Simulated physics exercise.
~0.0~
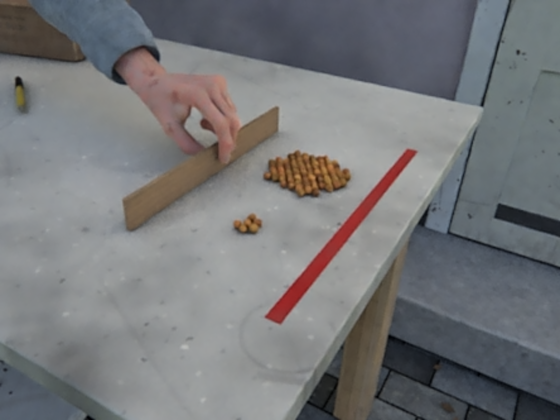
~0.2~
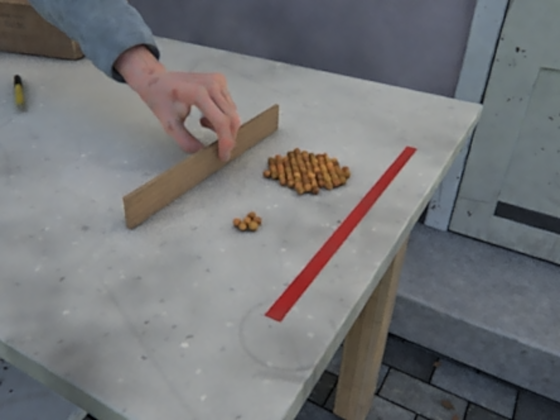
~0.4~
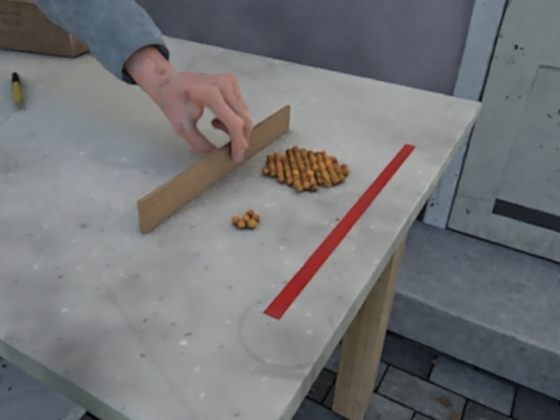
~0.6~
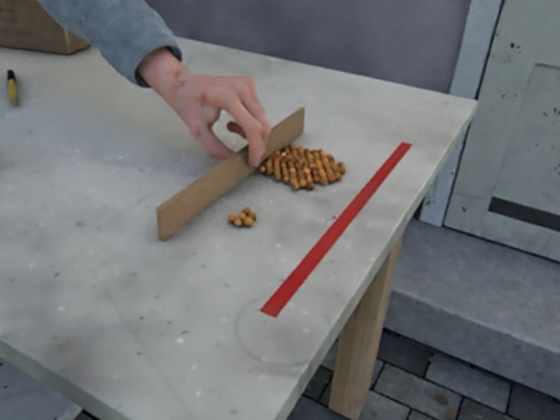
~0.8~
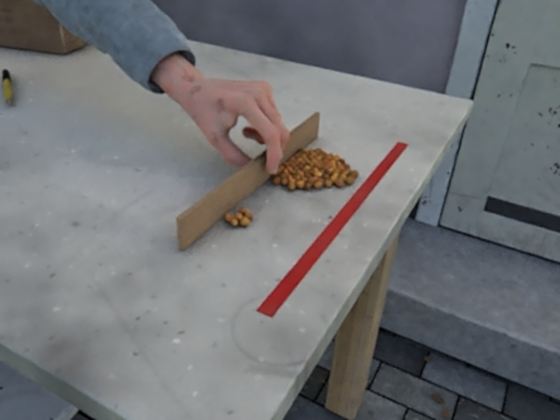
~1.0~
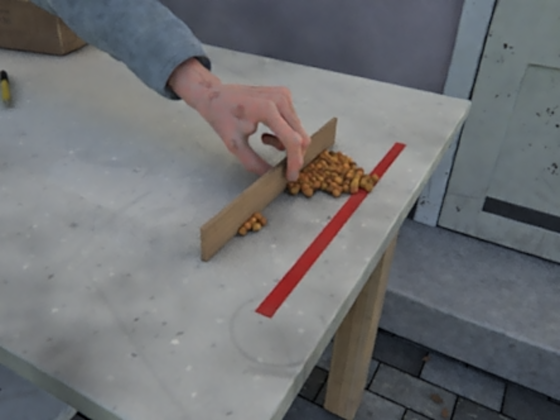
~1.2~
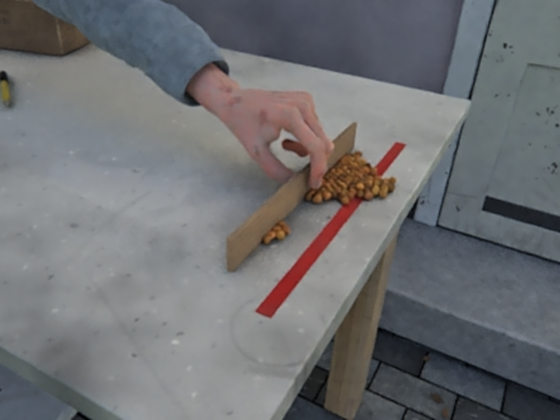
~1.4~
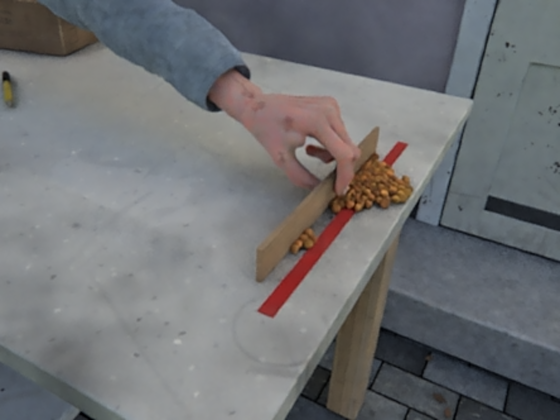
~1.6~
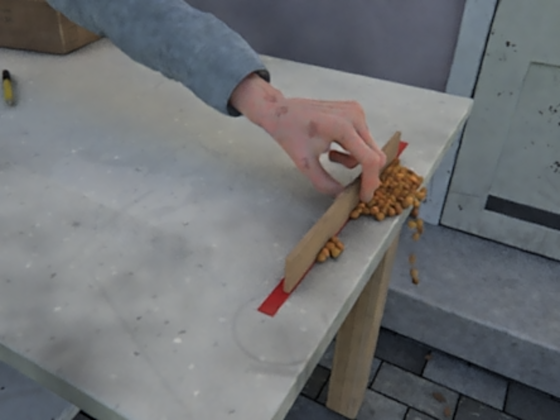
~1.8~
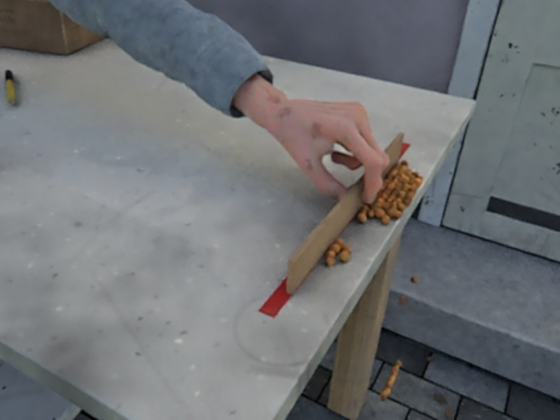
On a table, a hand slides card to red tape, pushing some brown bits off.
